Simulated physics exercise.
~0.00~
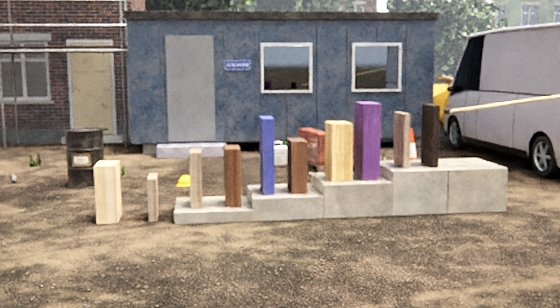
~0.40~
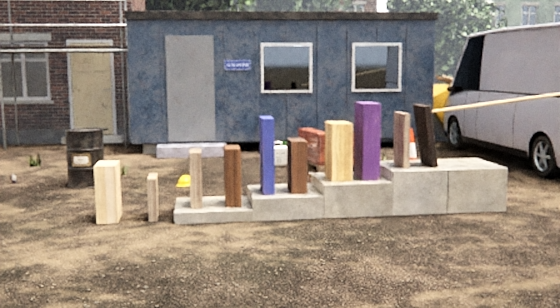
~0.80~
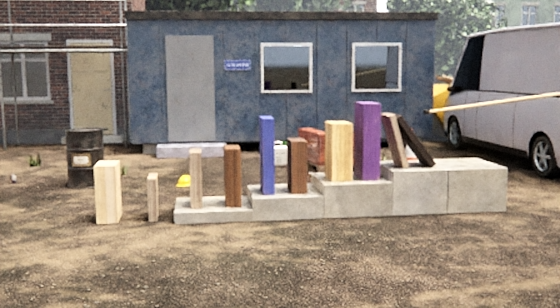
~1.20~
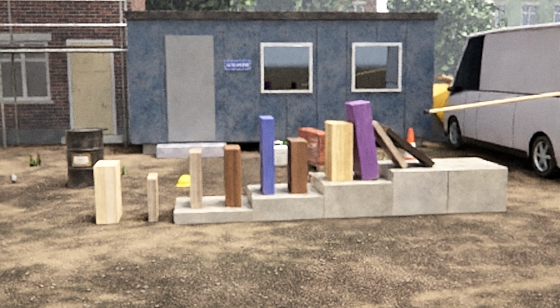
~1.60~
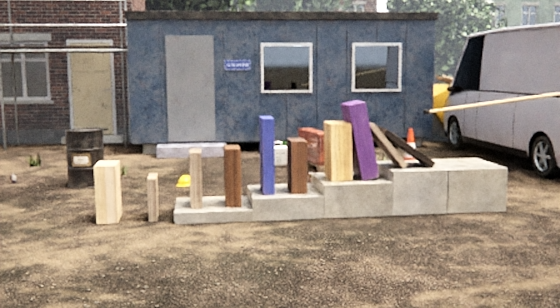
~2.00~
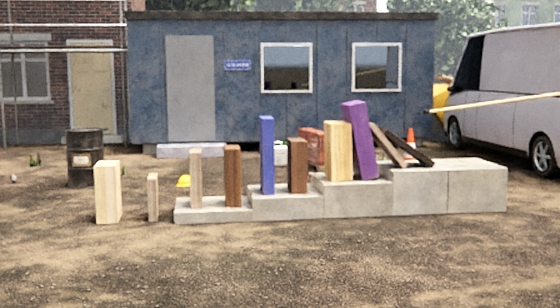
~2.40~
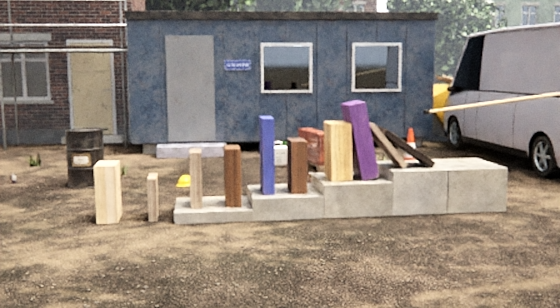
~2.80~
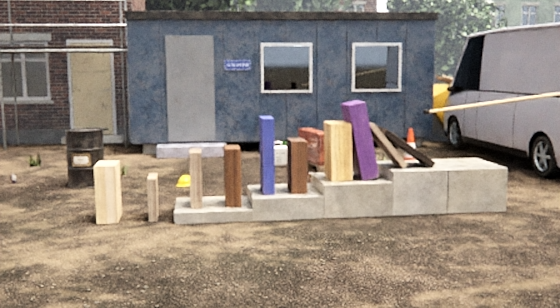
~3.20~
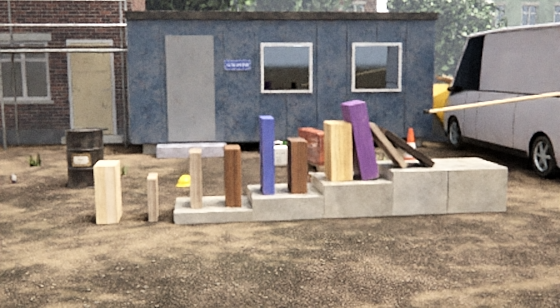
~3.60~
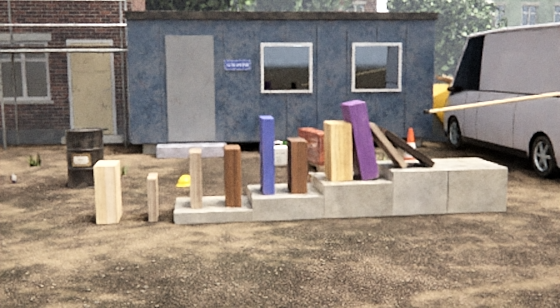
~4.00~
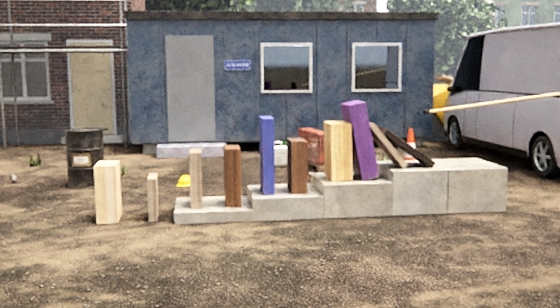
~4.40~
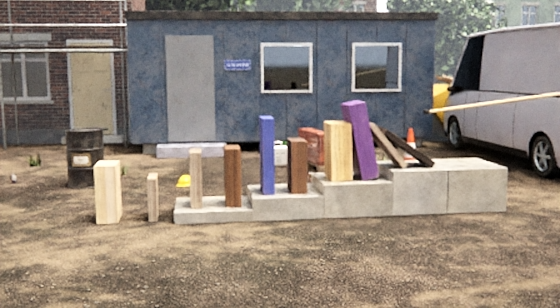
In a dirt yard before a blue site cabin, with a pale van at the right, a row of thick boards stands on end along low concrete steps. A pole reaches in from the right as the dark board at the top end tips left. It leans into the brown board beside it, which tilts in turn and knocks against the tall purple one. The purple board tips slightly left and comes to rest leaning by the pale wooden board. The push goes no further, and the blue board and the others down the steps stay upright.
